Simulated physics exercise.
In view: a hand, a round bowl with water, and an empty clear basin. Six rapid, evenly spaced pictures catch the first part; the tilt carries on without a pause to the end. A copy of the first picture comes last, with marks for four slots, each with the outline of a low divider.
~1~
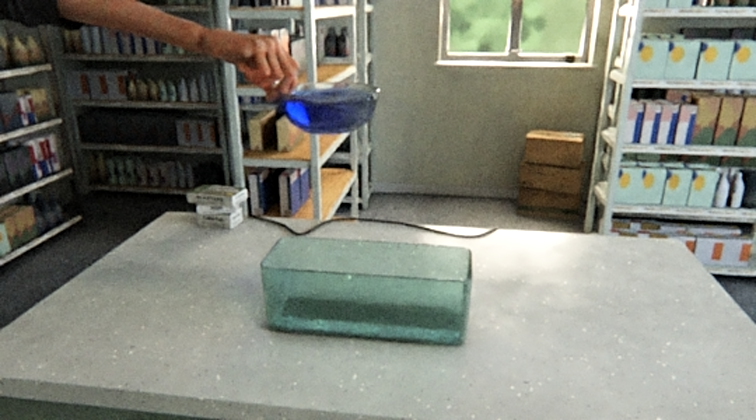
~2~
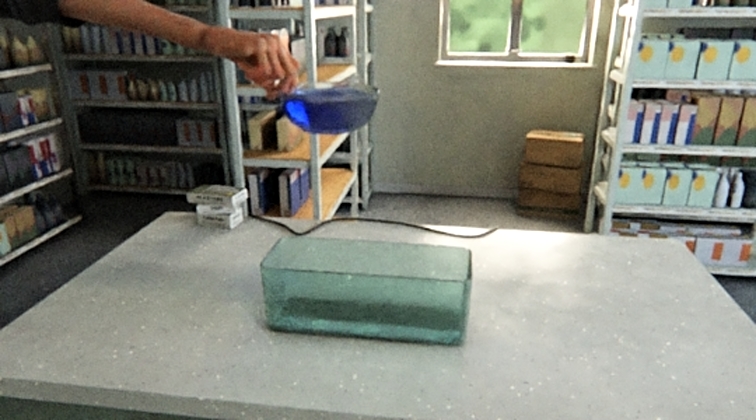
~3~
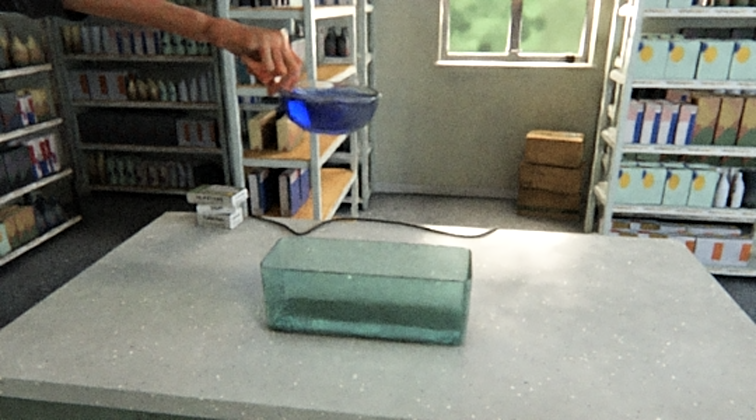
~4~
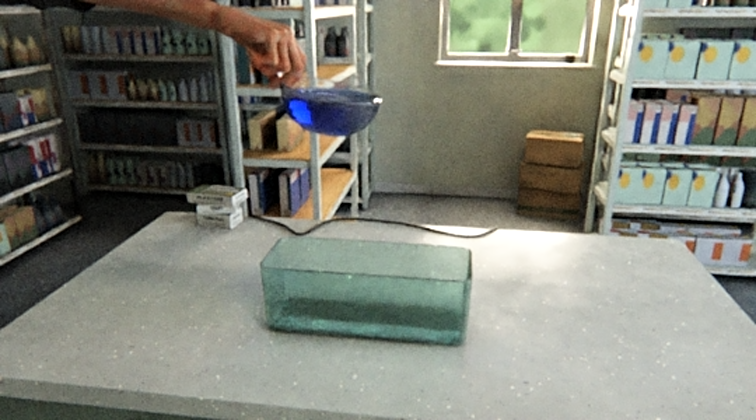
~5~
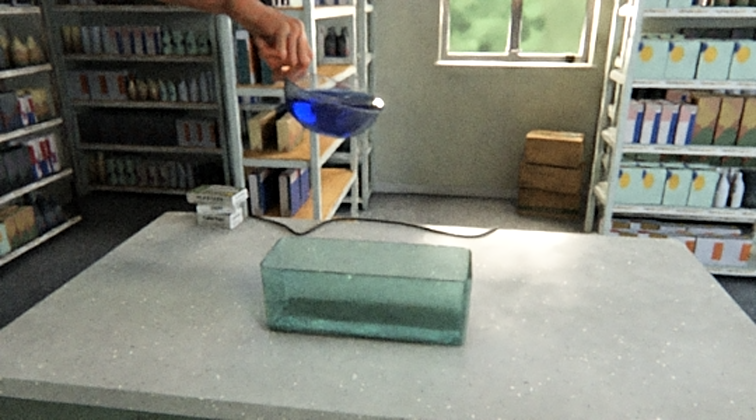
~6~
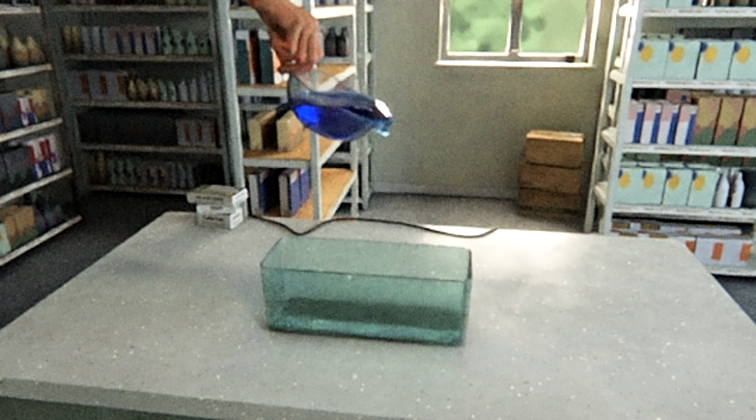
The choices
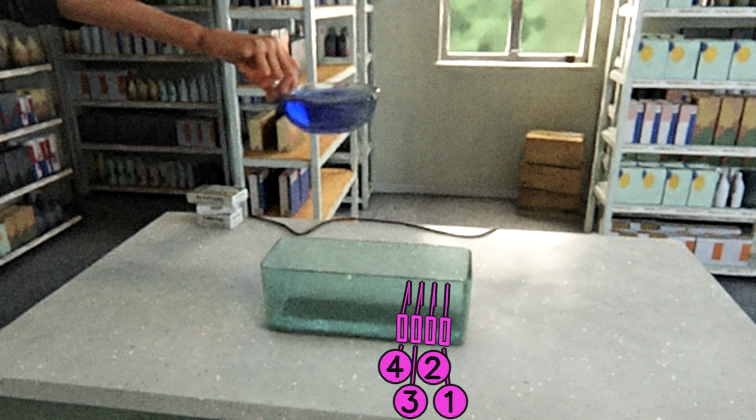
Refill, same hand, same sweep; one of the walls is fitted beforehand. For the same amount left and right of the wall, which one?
3 beats the others.
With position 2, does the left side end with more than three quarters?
No.
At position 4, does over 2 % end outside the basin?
Yes, it does.
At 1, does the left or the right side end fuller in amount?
The left side.
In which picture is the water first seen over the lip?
In picture 5.
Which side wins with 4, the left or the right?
The right side.
In magenta, 1 at (443, 349); 2 at (429, 347); 3 at (415, 346); 4 at (401, 345).
With 1, about 80 % ends left of the wall and 14 % right of it; 6 % is lost outside.
With 2, about 61 % ends left of the wall and 32 % right of it; 7 % is lost outside.
With 3, about 43 % ends left of the wall and 51 % right of it; 6 % is lost outside.
With 4, about 32 % ends left of the wall and 63 % right of it; 5 % is lost outside.
